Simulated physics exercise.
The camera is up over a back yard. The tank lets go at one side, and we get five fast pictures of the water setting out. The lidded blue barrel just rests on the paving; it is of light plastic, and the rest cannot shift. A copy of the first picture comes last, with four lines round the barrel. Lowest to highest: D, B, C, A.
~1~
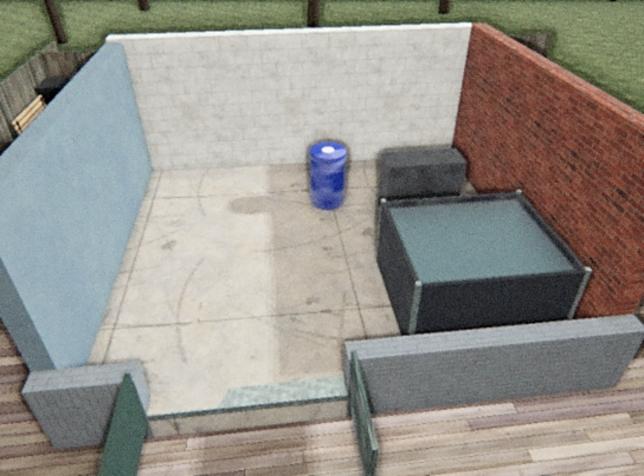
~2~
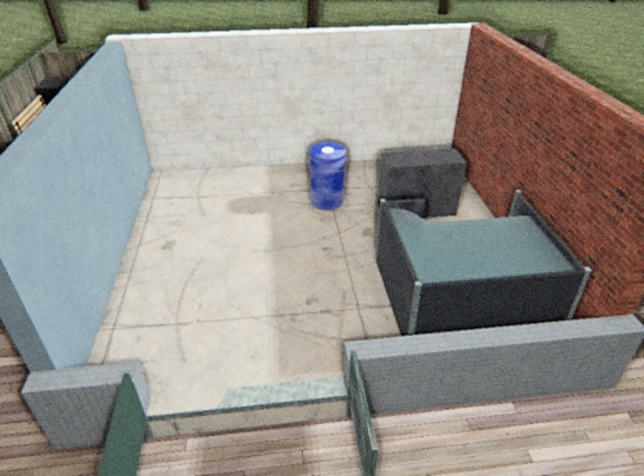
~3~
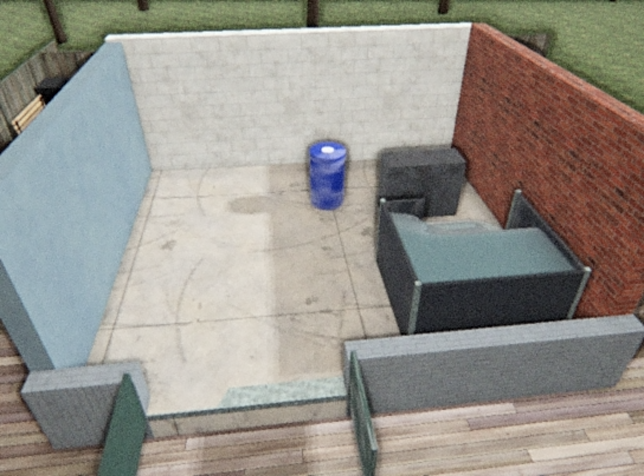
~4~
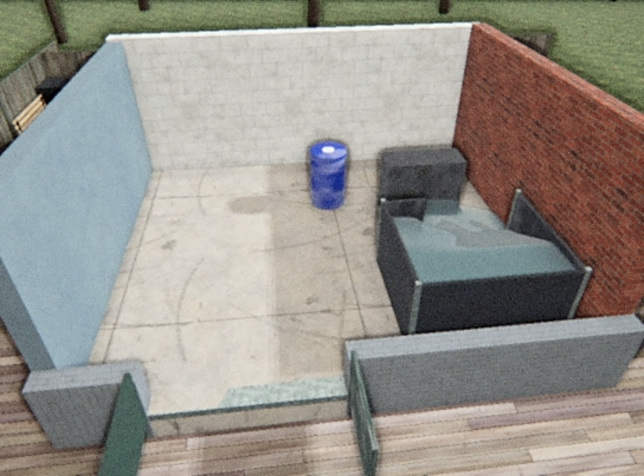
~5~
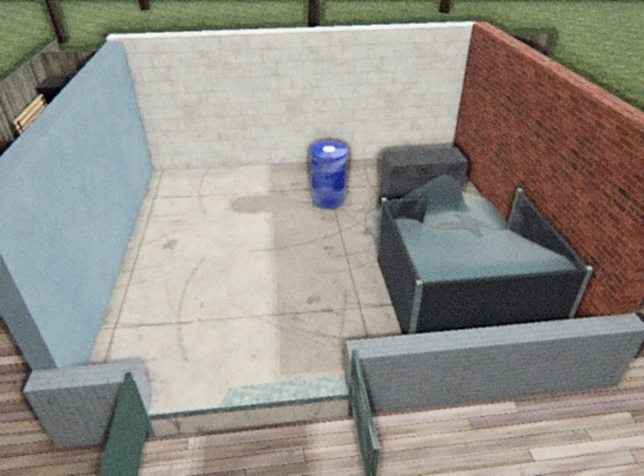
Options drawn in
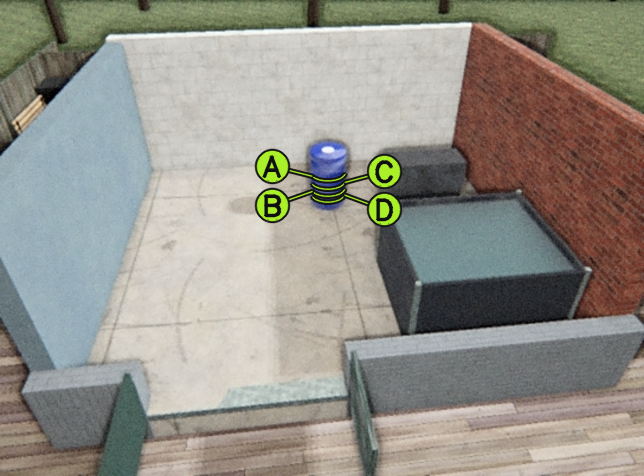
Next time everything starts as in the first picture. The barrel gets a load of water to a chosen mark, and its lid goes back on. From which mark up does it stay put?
D will do.
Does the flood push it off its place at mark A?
No, that is safe.
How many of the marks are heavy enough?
All of them.
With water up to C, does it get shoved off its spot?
No, that is safe.
On the marked copy, A at (330, 180); B at (330, 196); C at (330, 189); D at (330, 202); from the bottom up D, B, C, A.
With A, it does not move.
With B, it does not move.
With C, it does not move.
With D, it does not move.
